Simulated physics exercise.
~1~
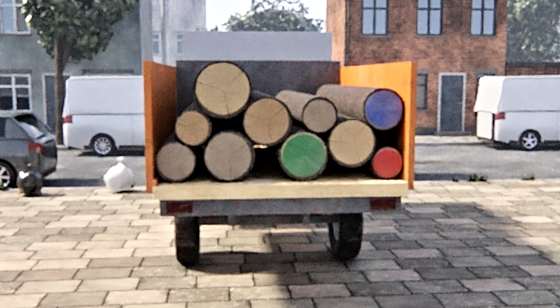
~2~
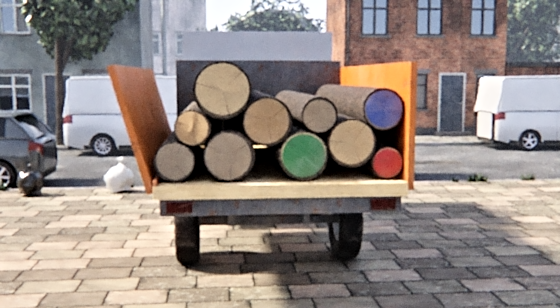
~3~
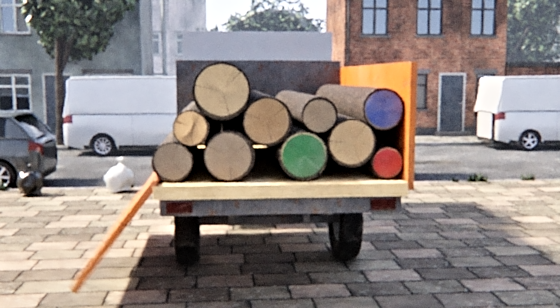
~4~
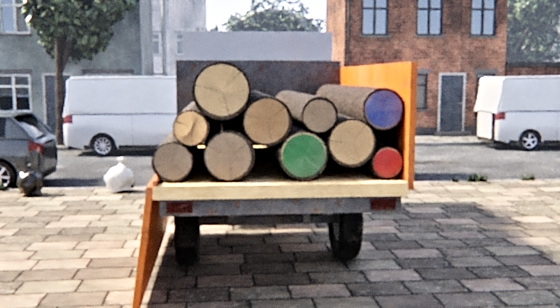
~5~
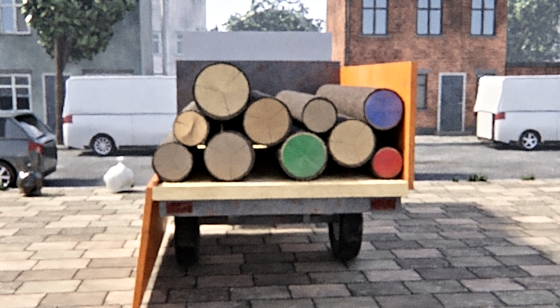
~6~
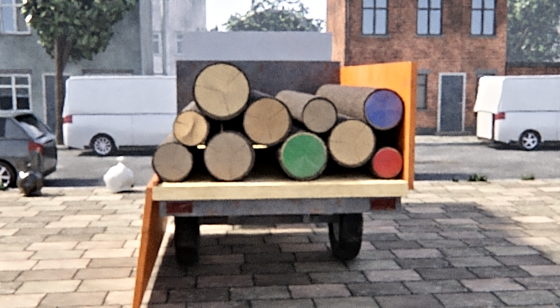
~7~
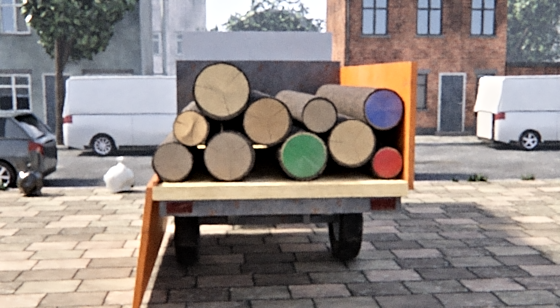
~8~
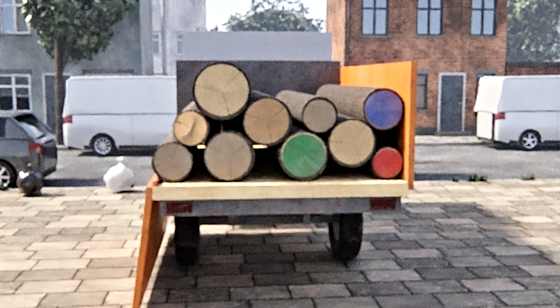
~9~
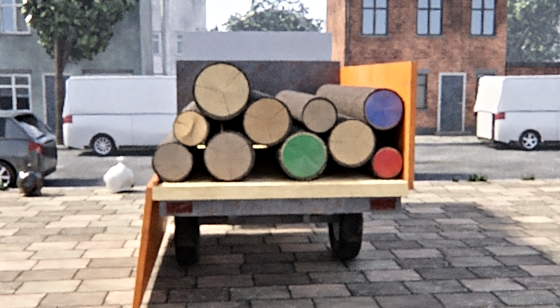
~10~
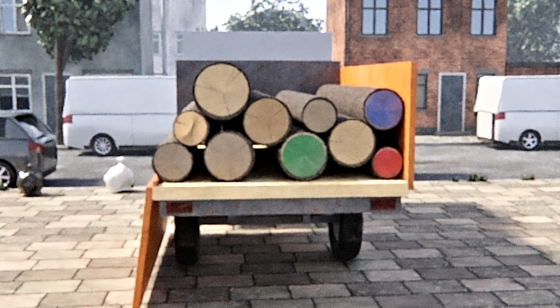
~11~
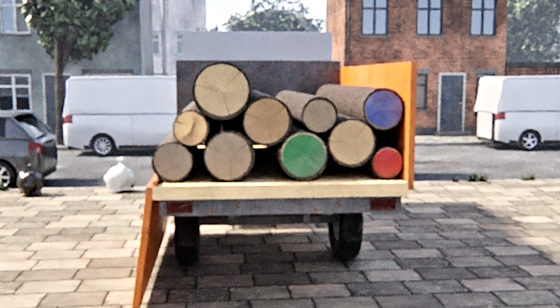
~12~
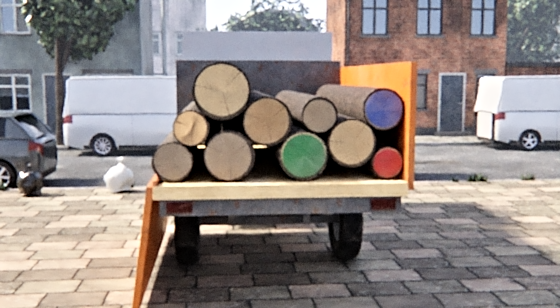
On a paved street, the left orange side panel of a parked flatbed dropping open, the stacked logs all staying put.
